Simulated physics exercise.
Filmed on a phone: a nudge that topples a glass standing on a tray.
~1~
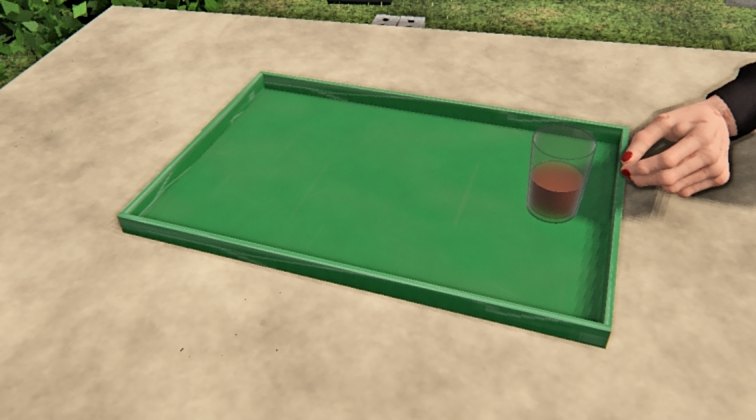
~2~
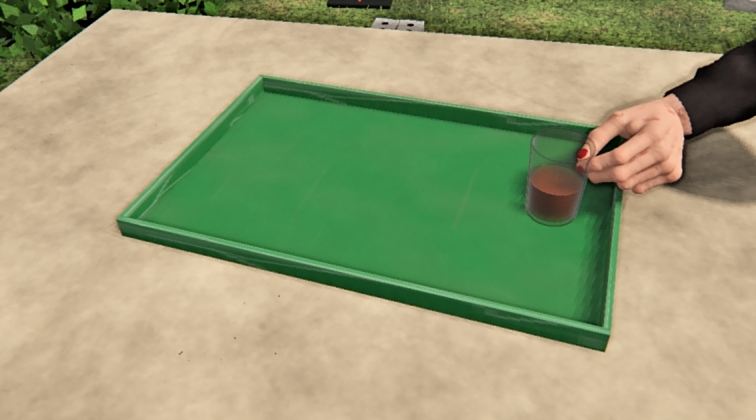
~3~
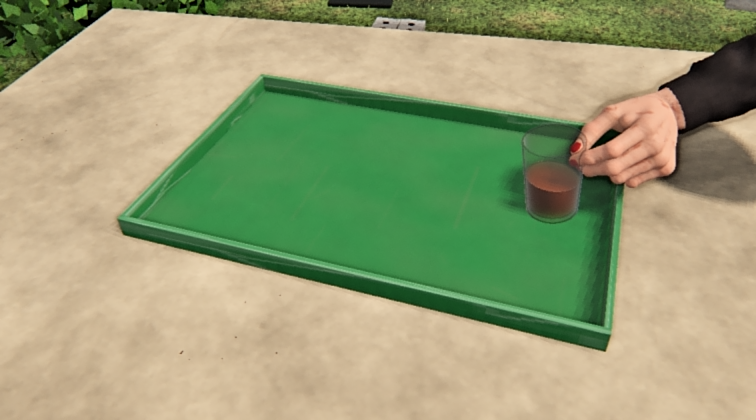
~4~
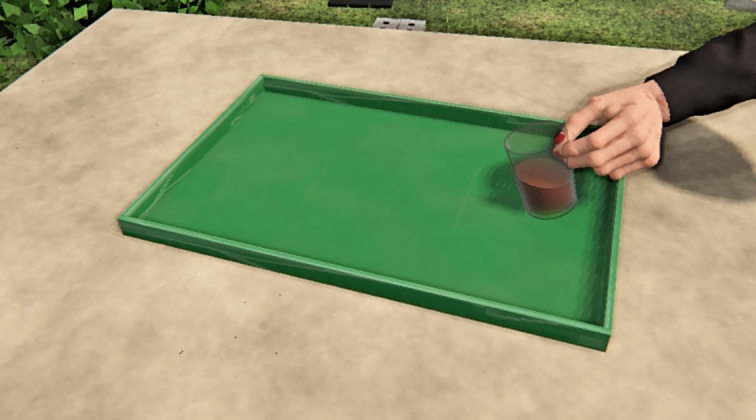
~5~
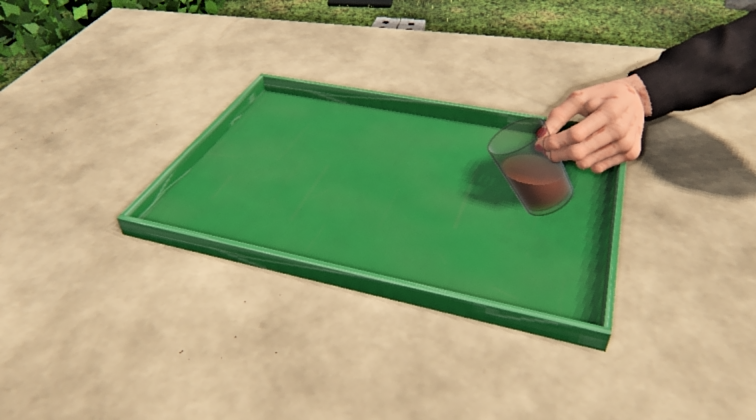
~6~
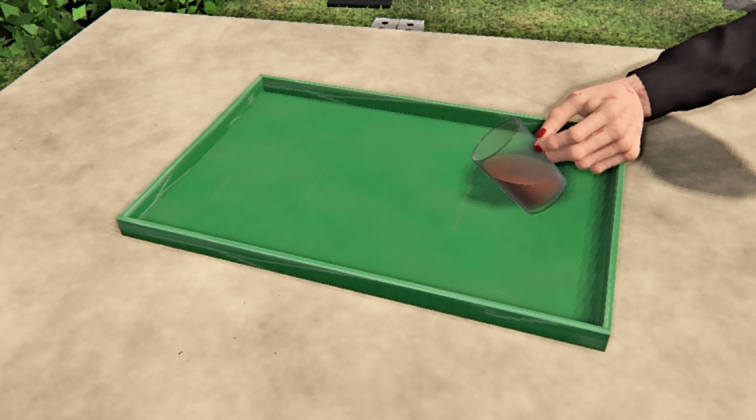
A hand with red nails reaches in from the right and pushes against a clear glass about half full of reddish-brown liquid on a green tray, and the glass slides slightly, then tilts steeply to the left.
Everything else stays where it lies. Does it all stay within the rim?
The iced tea keeps within the tray.
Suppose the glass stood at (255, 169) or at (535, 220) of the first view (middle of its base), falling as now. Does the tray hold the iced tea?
First it escapes from the tray, then it keeps within the tray.
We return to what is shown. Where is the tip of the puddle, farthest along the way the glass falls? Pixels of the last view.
Close to (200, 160).
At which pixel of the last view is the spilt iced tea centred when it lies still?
Close to (290, 166).
A moment on, the glass lies in the tray; the puddle covers about as much as a plate; the rim holds it.
Further on, the puddle covers about as much as a tray; the rim holds it.
When it is over, the puddle covers about as much as a tray; the rim holds it.
